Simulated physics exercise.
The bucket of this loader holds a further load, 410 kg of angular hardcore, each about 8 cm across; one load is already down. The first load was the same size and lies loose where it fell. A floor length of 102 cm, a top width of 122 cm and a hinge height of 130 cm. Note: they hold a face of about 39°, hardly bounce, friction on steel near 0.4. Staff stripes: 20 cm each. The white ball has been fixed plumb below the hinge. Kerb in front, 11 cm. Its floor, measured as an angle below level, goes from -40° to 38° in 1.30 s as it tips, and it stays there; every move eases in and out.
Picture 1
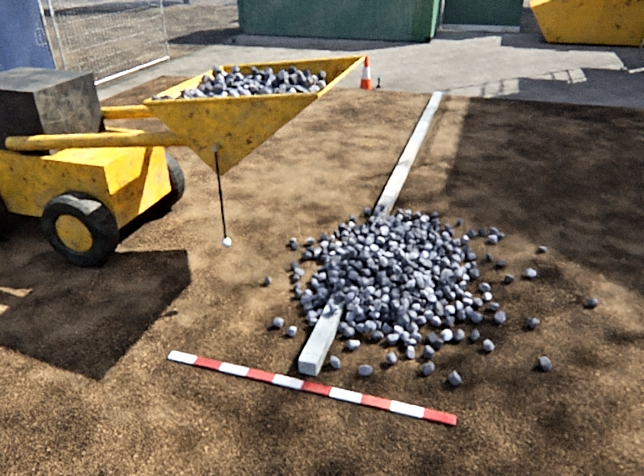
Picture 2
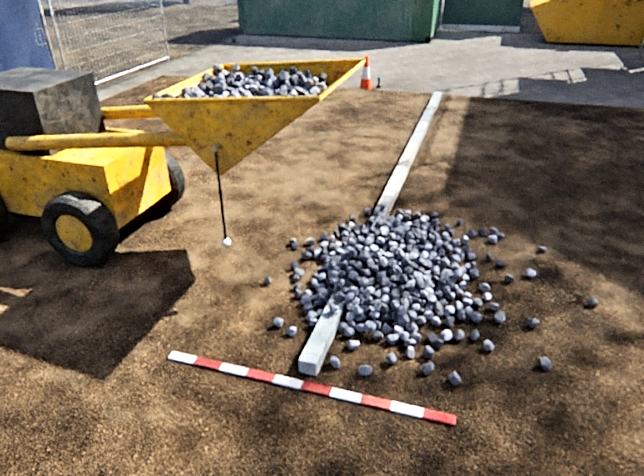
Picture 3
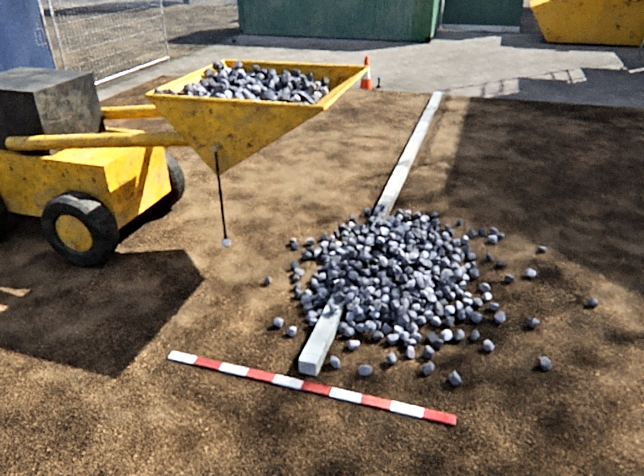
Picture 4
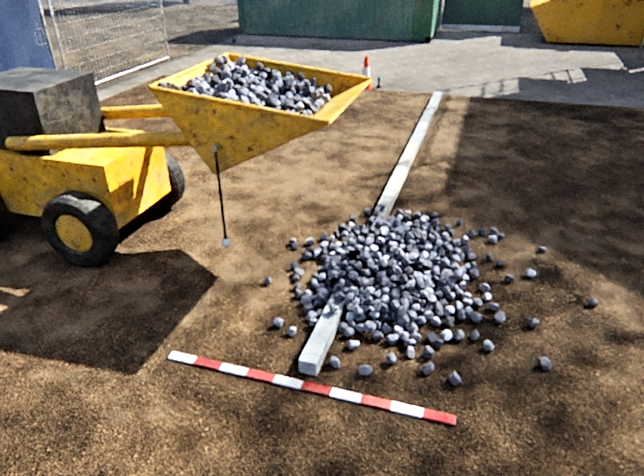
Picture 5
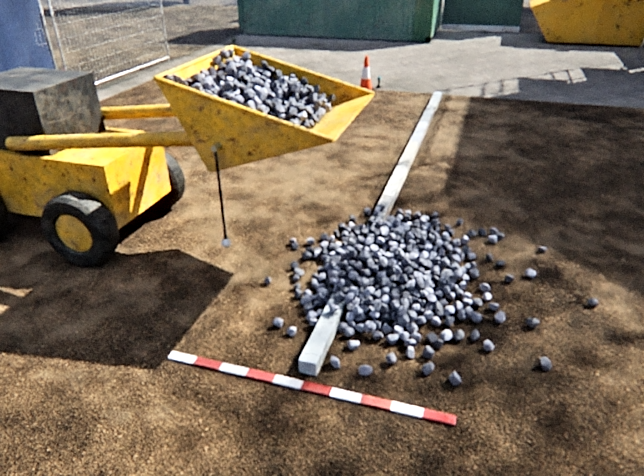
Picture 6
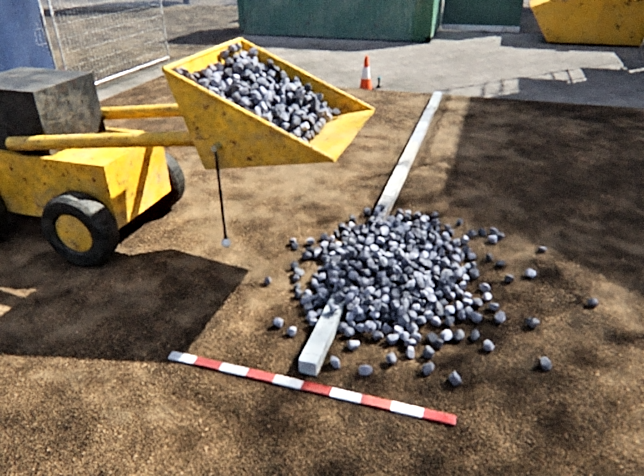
The clip shows a yellow loader, its body still, steadily tilting its raised bucket of grey stones forward, the front lip lowering to the right, while a loose stone pile lies motionless across a kerb near a red-and-white striped staff.
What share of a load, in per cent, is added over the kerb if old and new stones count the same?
I would say 44 percent.
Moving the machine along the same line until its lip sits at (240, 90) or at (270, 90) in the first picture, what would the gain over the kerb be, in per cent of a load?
The first position would add some 0 per cent, the second some 5.
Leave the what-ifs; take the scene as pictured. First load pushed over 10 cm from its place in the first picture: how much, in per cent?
I'd put it at about 5 per cent.
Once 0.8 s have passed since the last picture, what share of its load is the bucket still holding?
Some 75 percent, roughly.
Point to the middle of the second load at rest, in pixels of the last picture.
Their middle rests near (356, 252).
Then, 0.4 s after the last picture the floor is at 26°; in per cent of one load, 100 in the bucket, 21 on this side of the kerb, 79 over the kerb; the foremost stones are at (531, 293).
Then, 0.8 s after the last picture the floor is at 38°; in per cent of one load, 75 in the bucket, 46 on this side of the kerb, 79 over the kerb; the foremost stones are at (531, 293).
Then, 1.2 s after the last picture the floor is at 38°; in per cent of one load, 24 in the bucket, 75 on this side of the kerb, 102 over the kerb; the foremost stones are at (531, 293).
Then, 3.9 s after the last picture the floor is at 38°; in per cent of one load, 0 in the bucket, 77 on this side of the kerb, 123 over the kerb; the foremost stones are at (534, 293). Net gain over the kerb, 44.
